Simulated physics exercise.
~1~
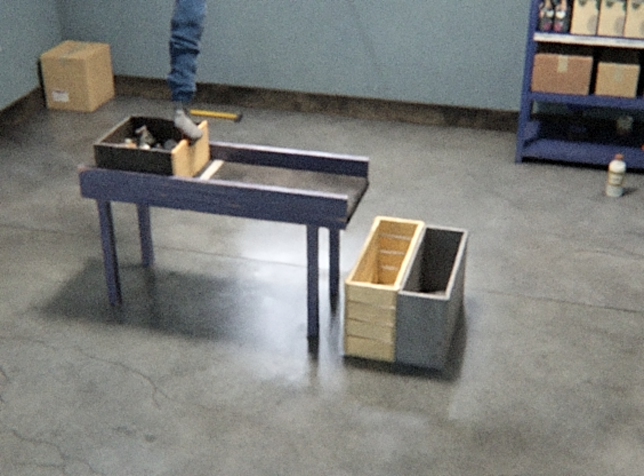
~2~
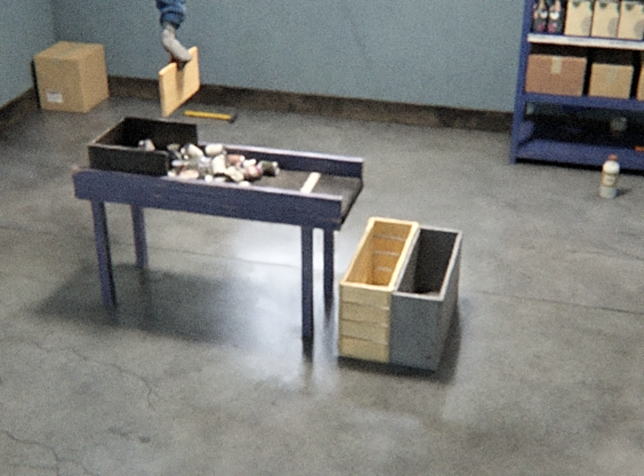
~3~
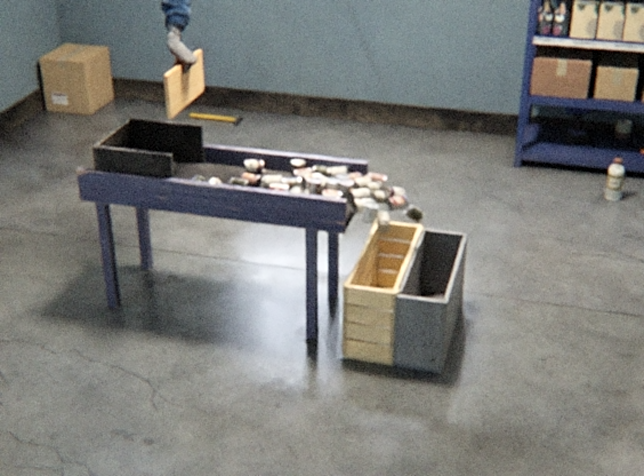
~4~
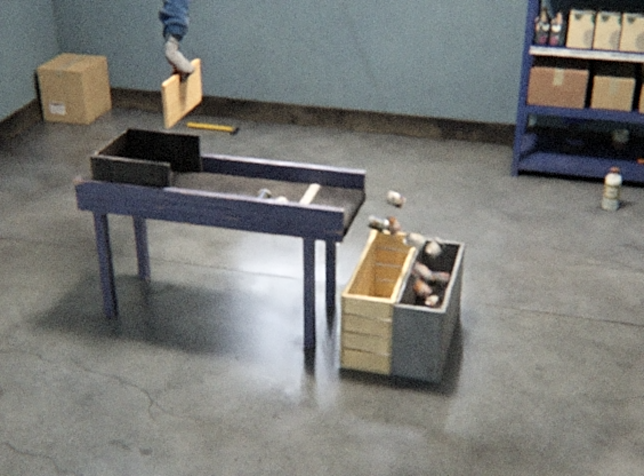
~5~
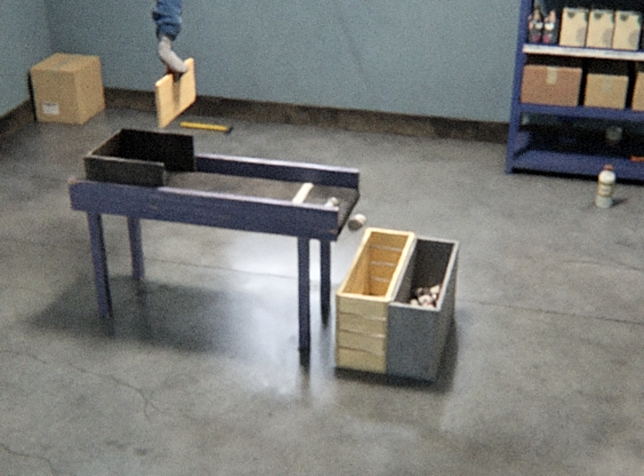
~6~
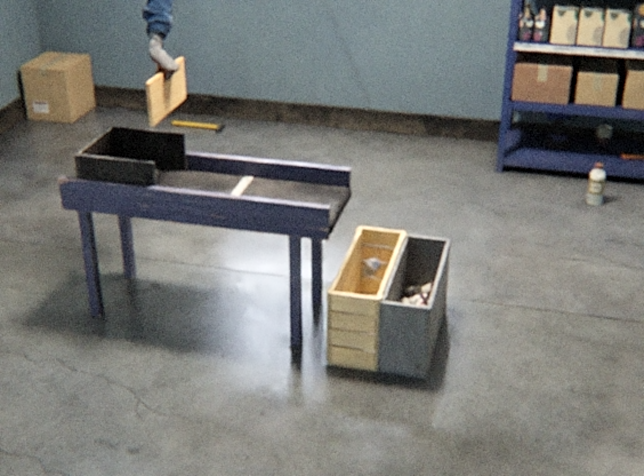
In a room with a grey concrete floor and blue walls, seen from above by a slightly swaying camera, a blue table with a dark belt stands left of two open bins, one pale wooden, one grey. A gloved hand in a blue sleeve lifts a wooden gate from the black pen at the table's left end. Small tins spill out and ride right in a loose heap, behind a white stripe. They pour off the end, most flying over the wooden bin into the grey one. The last stragglers drop into the wooden bin, leaving the belt empty.
